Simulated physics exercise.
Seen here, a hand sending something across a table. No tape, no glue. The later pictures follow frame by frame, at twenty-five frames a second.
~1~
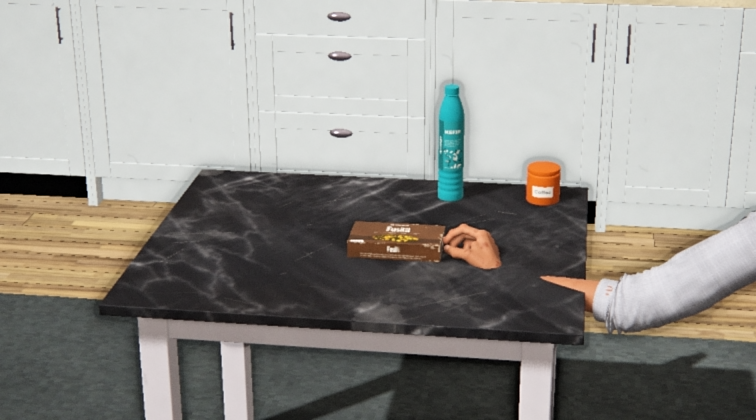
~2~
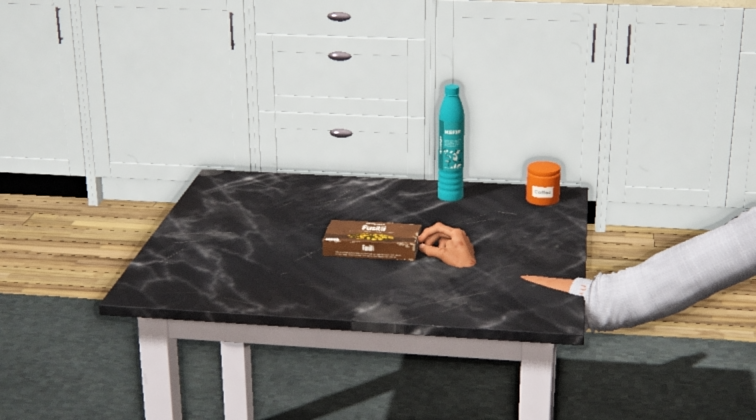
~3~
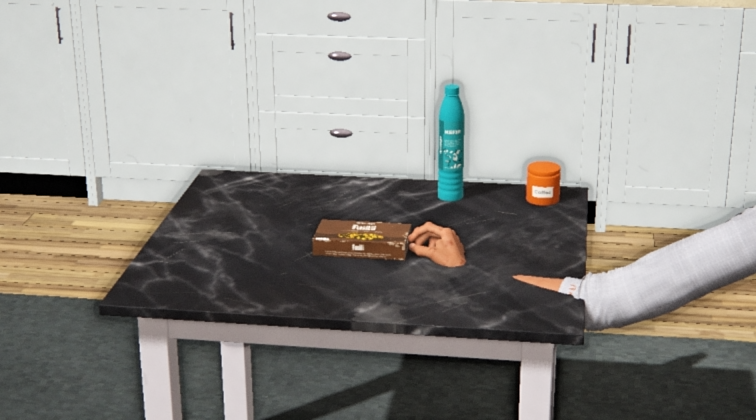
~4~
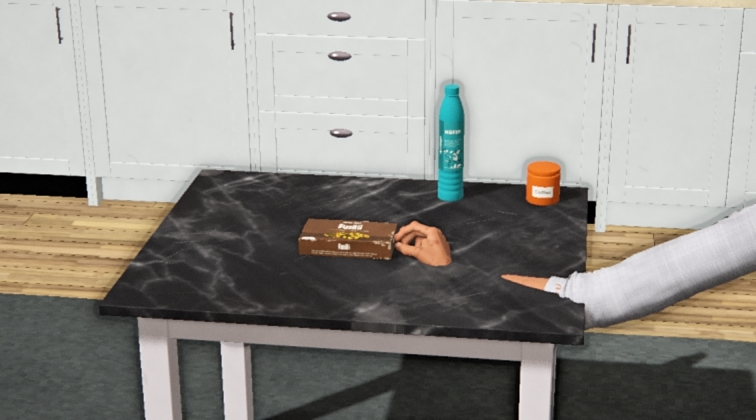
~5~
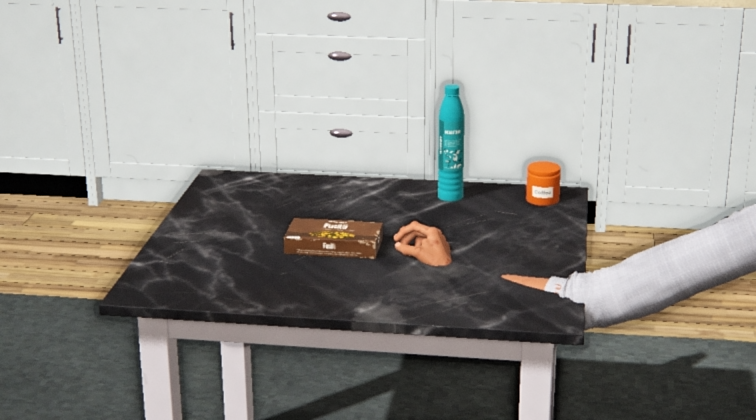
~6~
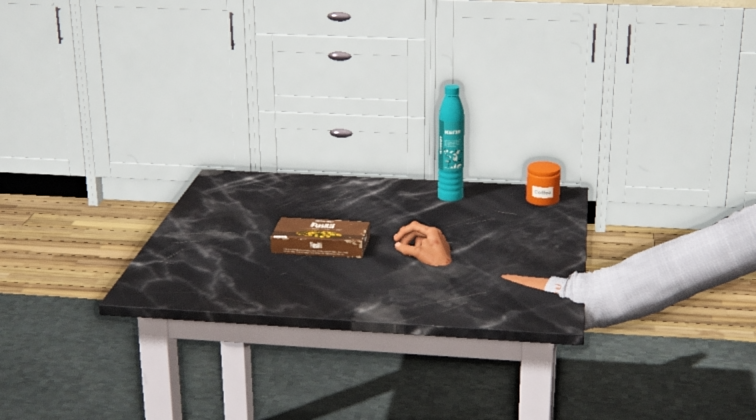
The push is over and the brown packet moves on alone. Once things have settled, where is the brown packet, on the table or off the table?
The brown packet remains on top.
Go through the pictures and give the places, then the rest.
In the first frame, under the hand; brown packet (397, 241).
In the second frame, under the hand; brown packet (372, 240).
In the third frame, under the hand; brown packet (362, 240).
In the fourth frame, brown packet (349, 239).
In the fifth frame, brown packet (334, 238) moved a little.
In the sixth frame, brown packet (321, 237) moved a little.
Then, 0.10 s later than the last frame, brown packet moved a little near (296, 236).
Then, 0.20 s later than the last frame, brown packet moved about its own width near (282, 235).
When it is over, moved from the start, brown packet. End places, in pixels of the last picture, brown packet near (279, 235).
